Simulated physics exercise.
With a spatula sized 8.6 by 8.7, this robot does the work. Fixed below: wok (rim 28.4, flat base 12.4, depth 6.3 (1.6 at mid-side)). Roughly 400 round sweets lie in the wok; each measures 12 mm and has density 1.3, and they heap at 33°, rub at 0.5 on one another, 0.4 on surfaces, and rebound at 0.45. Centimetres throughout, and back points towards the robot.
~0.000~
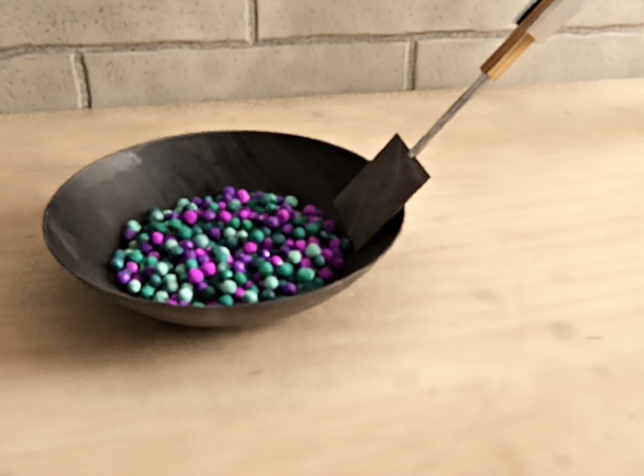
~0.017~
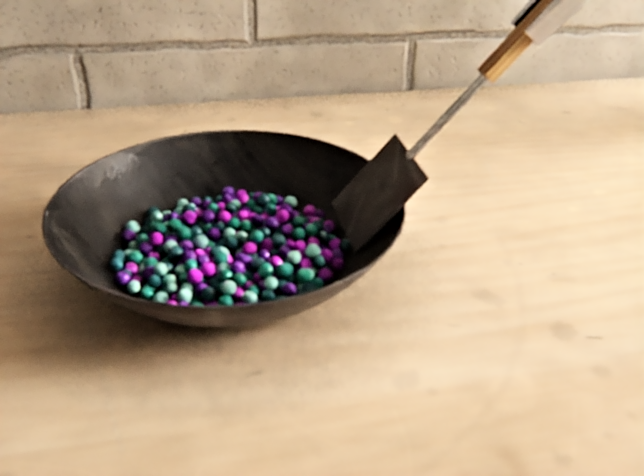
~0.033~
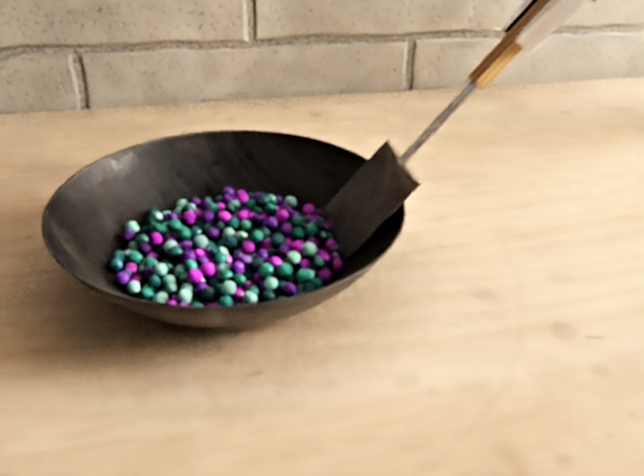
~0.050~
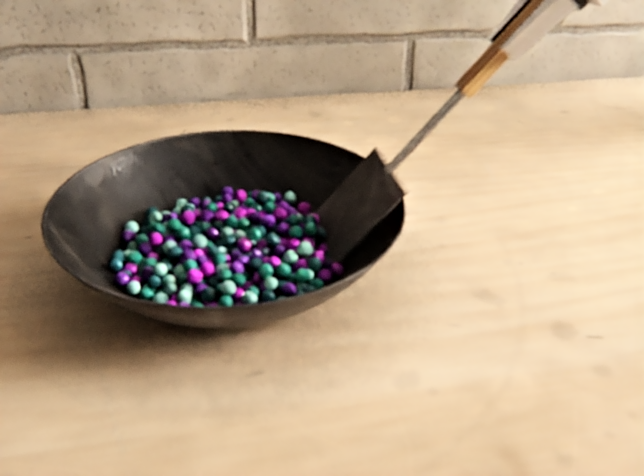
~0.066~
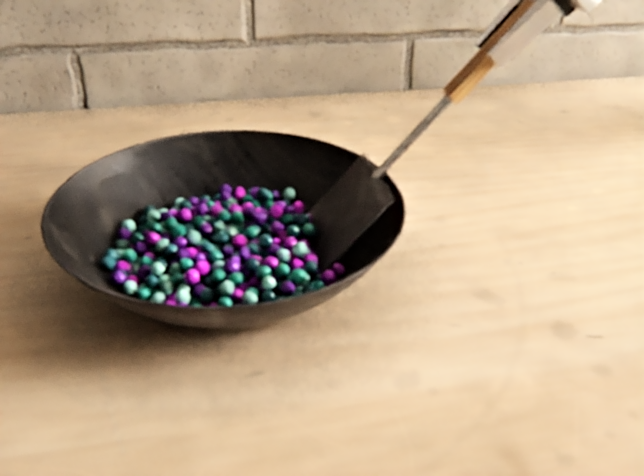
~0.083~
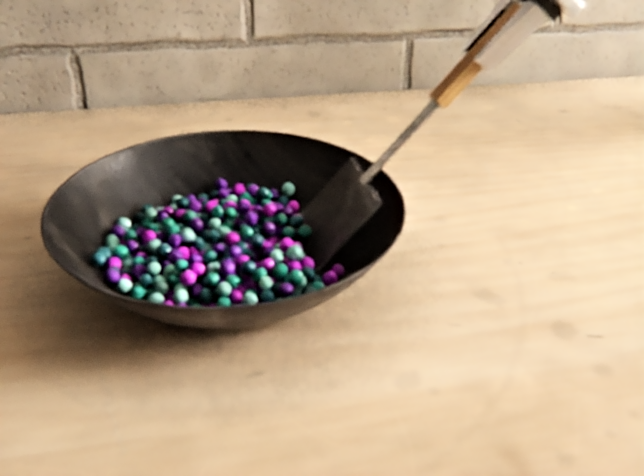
Robot arm lowering a dark spatula down and left into a black wok, nudging a heap of purple, pink and green balls leftward.
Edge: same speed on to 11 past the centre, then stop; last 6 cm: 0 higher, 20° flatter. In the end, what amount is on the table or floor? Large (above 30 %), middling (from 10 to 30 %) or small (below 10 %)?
Middling; from 10 to 30 %.
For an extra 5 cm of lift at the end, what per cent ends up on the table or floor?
Result: Approx. 25 %.
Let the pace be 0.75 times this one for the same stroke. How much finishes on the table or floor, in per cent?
Estimate: Approx. 15 %.
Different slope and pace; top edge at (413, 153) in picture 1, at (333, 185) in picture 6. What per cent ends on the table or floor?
Roughly 40 %.
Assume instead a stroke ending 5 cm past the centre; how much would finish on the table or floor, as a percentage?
Then around 0 per cent.
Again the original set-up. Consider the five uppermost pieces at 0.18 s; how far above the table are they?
Somewhere near 4 cm, I'd say.
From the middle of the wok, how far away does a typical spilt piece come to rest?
Some 22 centimetres.
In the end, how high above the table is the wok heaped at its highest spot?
About 7.5 cm.
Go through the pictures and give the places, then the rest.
The first frame shows spatula top edge at (413, 153), sloping 49°; upper third of the load around (234, 241), from x 115 to 345, top at y 195; 397 in the wok.
The second frame shows spatula top edge at (412, 154), sloping 49°; upper third of the load around (234, 242), from x 115 to 345, top at y 195.
The third frame shows spatula top edge at (403, 161), sloping 49°; upper third of the load around (236, 242), from x 115 to 340, top at y 195.
The fourth frame shows spatula top edge at (390, 169), sloping 49°; upper third of the load around (242, 240), from x 115 to 335, top at y 195.
The fifth frame shows spatula top edge at (378, 175), sloping 49°; upper third of the load around (235, 240), from x 110 to 340, top at y 190.
The sixth frame shows spatula top edge at (366, 179), sloping 49°; upper third of the load around (223, 236), from x 100 to 340, top at y 185; 397 in the wok.
After 0.18 s, sloping 49°, highest piece 5 above the table; 397 in the wok.
After 0.28 s, sloping 44°, highest piece 7 above the table; 397 in the wok.
After 0.53 s, sloping 29°, highest piece 7 above the table; 318 in the wok, 72 on the table or floor, 7 on the blade or in flight.
After 1.58 s, sloping 29°, highest piece 7 above the table; 316 in the wok, 81 on the table or floor.
At rest, 316 in the wok, 81 on the table or floor. That is 20 % on the table or floor.
